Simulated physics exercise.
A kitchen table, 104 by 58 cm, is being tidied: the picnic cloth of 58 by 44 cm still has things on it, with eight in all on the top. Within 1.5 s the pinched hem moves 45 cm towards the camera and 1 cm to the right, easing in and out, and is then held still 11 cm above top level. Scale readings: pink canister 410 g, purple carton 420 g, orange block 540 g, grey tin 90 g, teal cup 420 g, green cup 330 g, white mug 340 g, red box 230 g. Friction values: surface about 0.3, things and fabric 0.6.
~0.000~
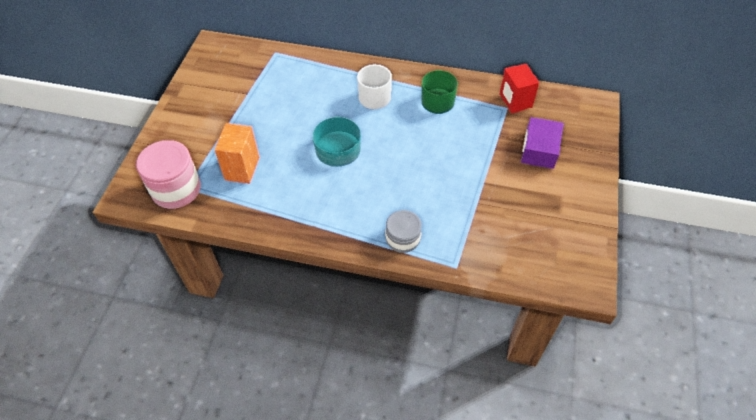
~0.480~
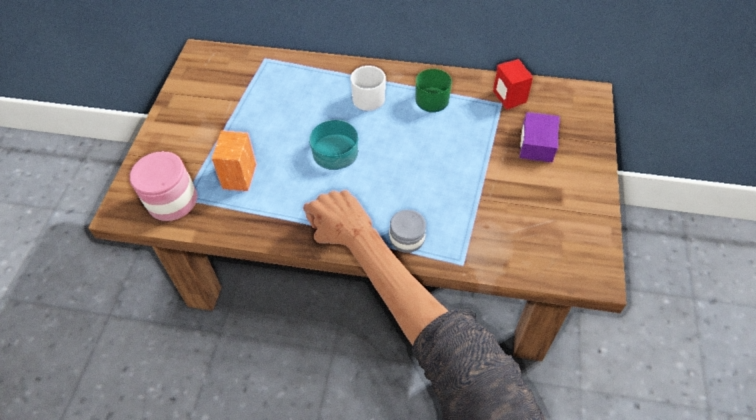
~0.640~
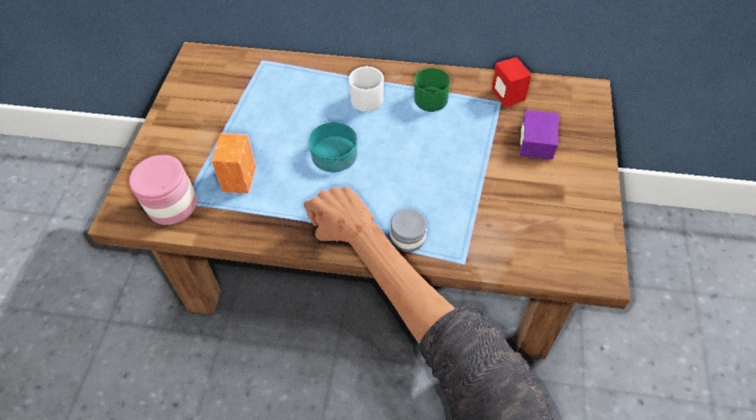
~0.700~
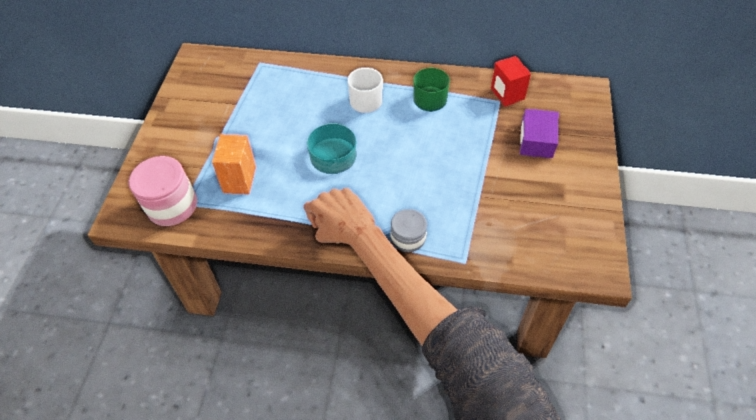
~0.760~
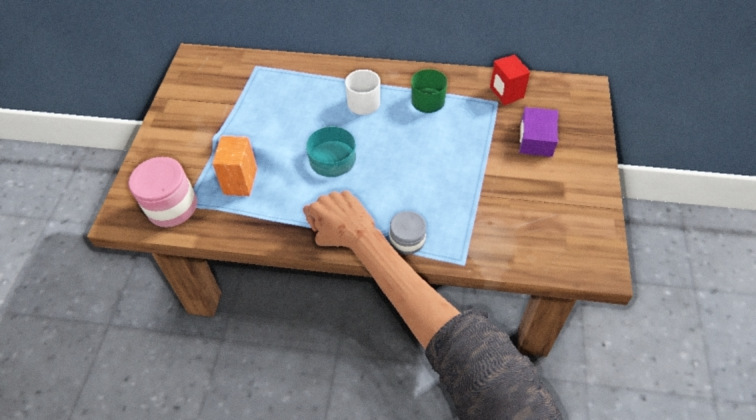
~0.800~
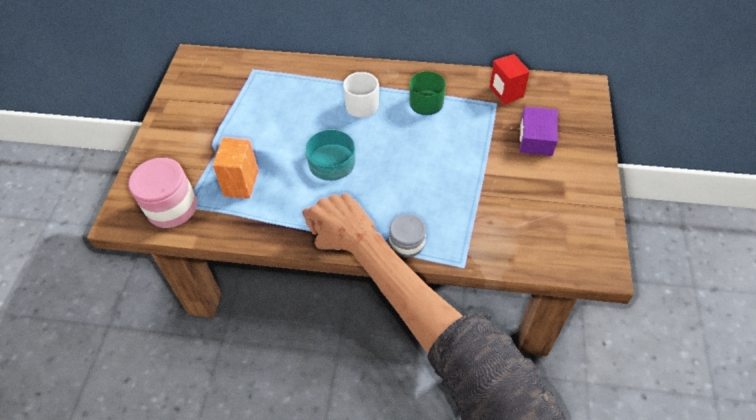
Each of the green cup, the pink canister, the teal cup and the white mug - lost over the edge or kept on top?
As I see it, green cup: Off; pink canister: On; teal cup: Off; white mug: Off.
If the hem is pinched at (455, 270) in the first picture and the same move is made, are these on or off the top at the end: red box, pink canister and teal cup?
If so, red box is still on top, pink canister is still on top and teal cup comes off.
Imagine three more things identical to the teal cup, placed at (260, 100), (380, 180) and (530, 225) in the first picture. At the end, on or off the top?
First leaves the top, second leaves the top, third keeps its place.
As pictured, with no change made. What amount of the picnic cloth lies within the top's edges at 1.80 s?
Near 5 in a hundred.
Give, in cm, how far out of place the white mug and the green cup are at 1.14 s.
White mug 15 cm, green cup 15 cm.
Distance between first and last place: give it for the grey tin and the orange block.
About - grey tin: Off the top; orange block: Off the top.
By 1.1 s, 90 % of the picnic cloth is still over the top; teal cup 15 cm off its start, white mug 14 cm off its start, green cup 13 cm off its start.
By 1.5 s, 55 % of the picnic cloth is still over the top; teal cup 30 cm off its start, white mug 29 cm off its start, green cup 28 cm off its start.
By 1.8 s, 5 % of the picnic cloth is still over the top; white mug 51 cm off its start at (309, 289), teal cup over the edge, green cup 45 cm off its start at (379, 248).
By 2.1 s, 0 % of the picnic cloth is still over the top; white mug over the edge, green cup over the edge, teal cup over the edge.
By 3.7 s, 0 % of the picnic cloth is still over the top; white mug over the edge, green cup over the edge, teal cup over the edge, pink canister 0 cm off its start at (158, 178).
